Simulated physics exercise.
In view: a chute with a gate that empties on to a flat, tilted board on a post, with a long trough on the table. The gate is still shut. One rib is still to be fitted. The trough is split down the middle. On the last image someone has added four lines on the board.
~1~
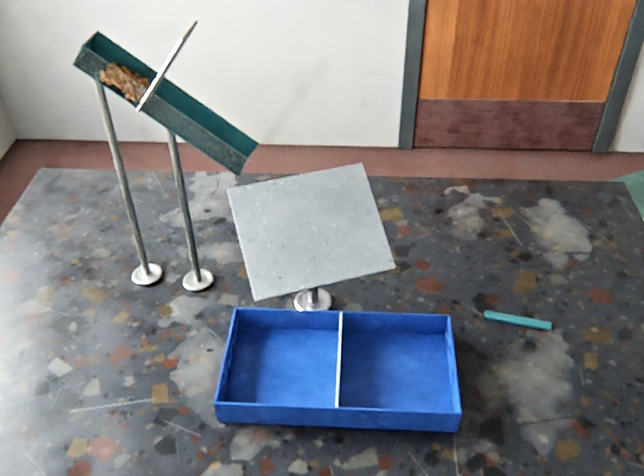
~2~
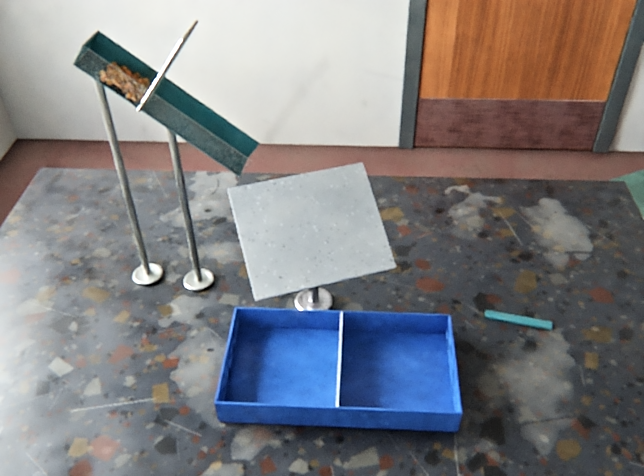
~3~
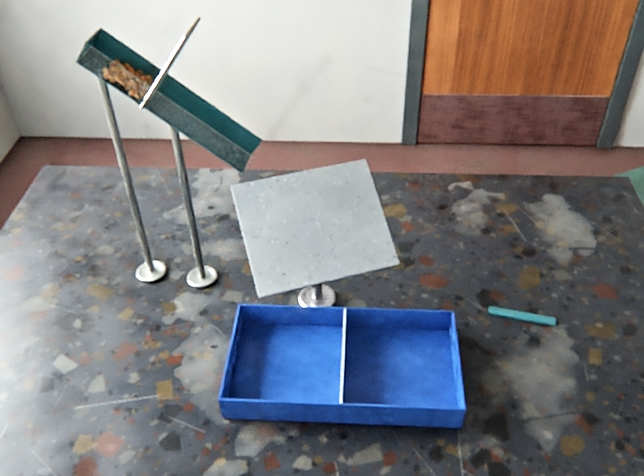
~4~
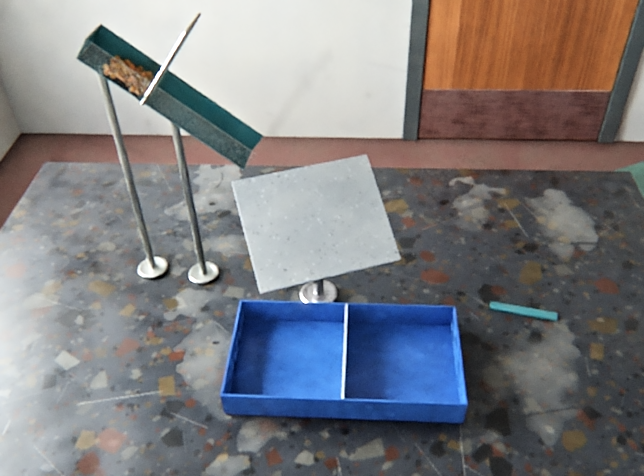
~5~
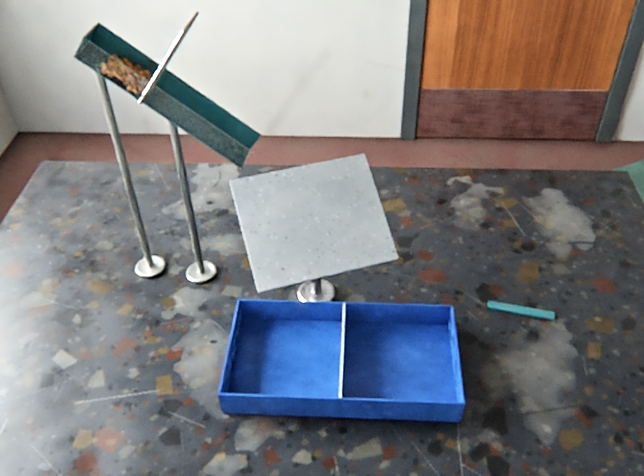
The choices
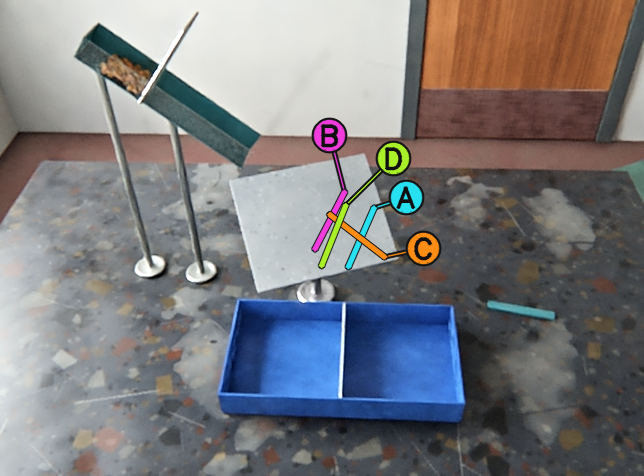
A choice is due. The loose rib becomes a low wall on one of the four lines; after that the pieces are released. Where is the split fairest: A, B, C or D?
Take A.
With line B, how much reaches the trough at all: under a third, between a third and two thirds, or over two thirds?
Line B gives over two thirds.
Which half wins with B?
More lands on the left.
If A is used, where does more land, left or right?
More lands on the left.
On the marked copy, line A from (374, 207) to (348, 266); line B from (344, 192) to (315, 248); line C from (329, 214) to (384, 256); line D from (345, 205) to (321, 265).
If A is chosen, of what is caught, roughly two thirds in the left half, roughly a third in the right.
If B is chosen, of what is caught, almost all in the left half, about a tenth in the right.
If C is chosen, of what is caught, about a tenth in the left half, almost all in the right.
If D is chosen, of what is caught, almost all in the left half, about a tenth in the right.
